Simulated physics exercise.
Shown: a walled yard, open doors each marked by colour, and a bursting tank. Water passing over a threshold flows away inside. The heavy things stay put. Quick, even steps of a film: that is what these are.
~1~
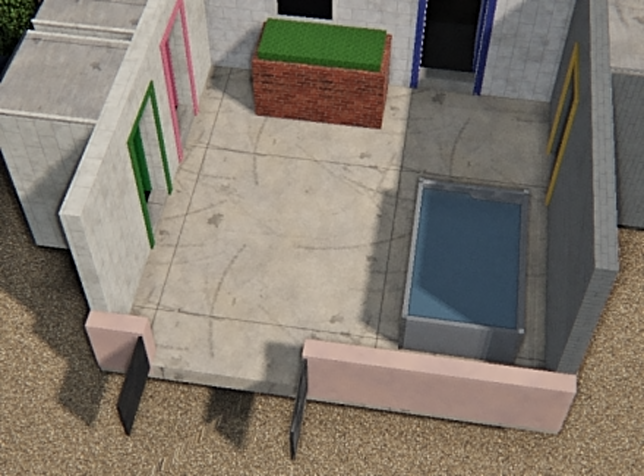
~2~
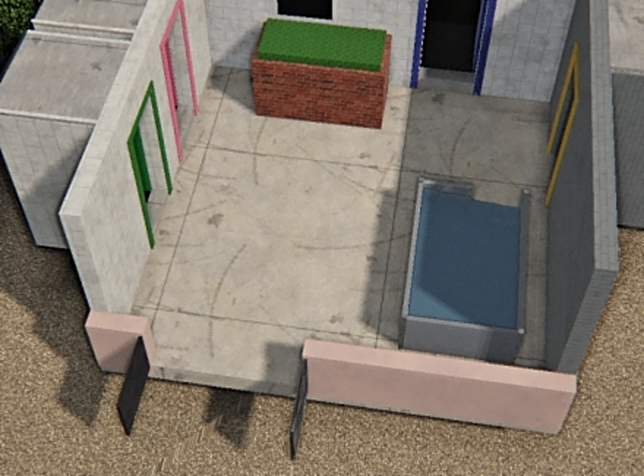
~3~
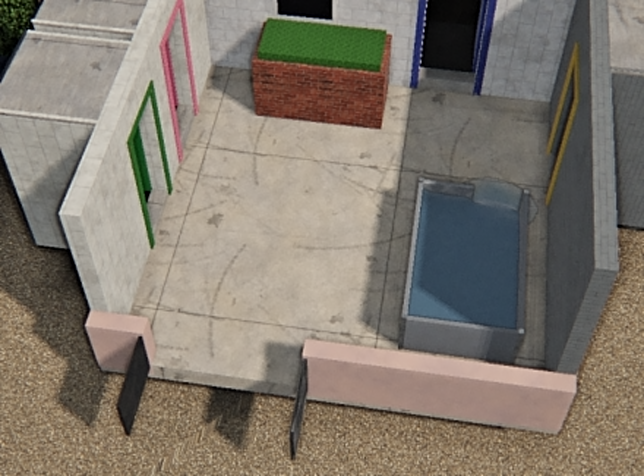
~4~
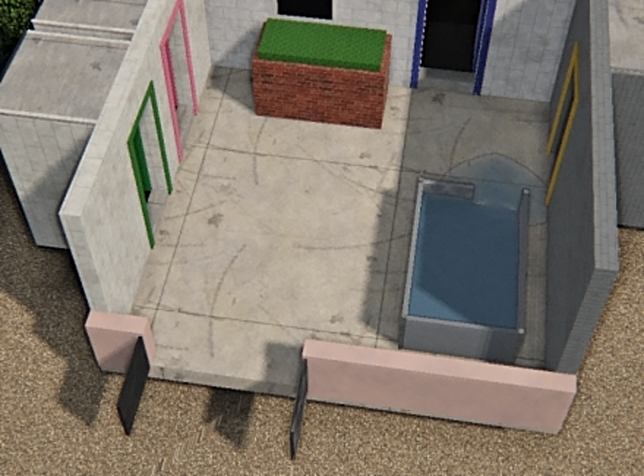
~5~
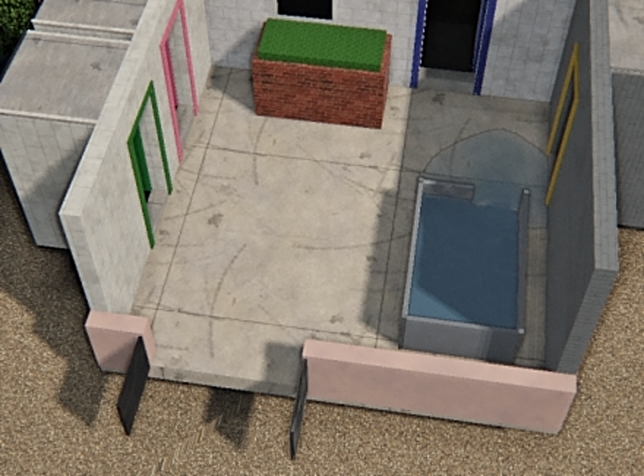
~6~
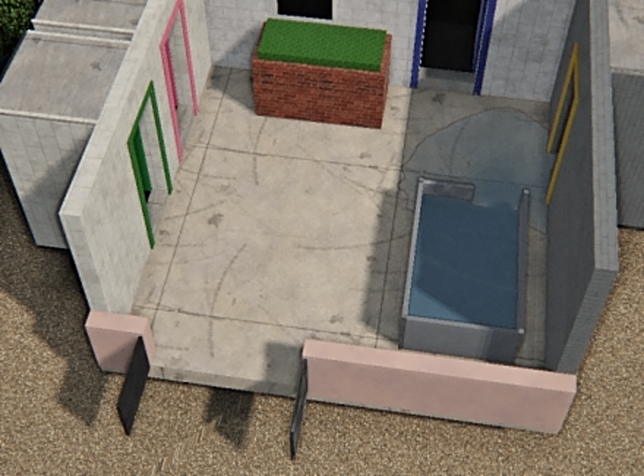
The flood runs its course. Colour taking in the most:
Yellow.
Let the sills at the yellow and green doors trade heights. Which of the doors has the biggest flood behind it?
I'd go with the one in yellow.
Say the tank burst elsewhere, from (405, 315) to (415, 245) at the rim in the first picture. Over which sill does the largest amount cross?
It's the green one, I reckon.
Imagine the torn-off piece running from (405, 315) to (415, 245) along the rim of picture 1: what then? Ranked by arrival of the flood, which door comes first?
It's the green one.
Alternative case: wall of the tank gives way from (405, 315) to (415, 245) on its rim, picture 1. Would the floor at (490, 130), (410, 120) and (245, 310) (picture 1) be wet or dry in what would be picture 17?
One by one: Bare, bare, waterlogged.
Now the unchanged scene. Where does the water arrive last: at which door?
I'd point to the green one.
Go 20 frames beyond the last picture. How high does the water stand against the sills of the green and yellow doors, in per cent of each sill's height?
About 0 and 150 per cent.
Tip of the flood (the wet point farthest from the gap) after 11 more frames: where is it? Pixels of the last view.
Somewhere near (298, 76).
A moment on, water covers 20 % of the floor; pink door not reached, blue door wet at the sill, nothing in, yellow door some in, green door not reached.
Next, water covers 25 % of the floor; pink door not reached, blue door wet at the sill, nothing in, yellow door some in, green door not reached.
Then, water covers 35 % of the floor; pink door not reached, blue door wet at the sill, nothing in, yellow door a lot in, green door not reached.
Later, water covers 75 % of the floor; pink door wet at the sill, nothing in, blue door a trickle in, yellow door a lot in, green door not reached.
In the end, water covers 85 % of the floor; pink door wet at the sill, nothing in, blue door a trickle in, yellow door a lot in, green door wet at the sill, nothing in; the yellow door has let in the most.
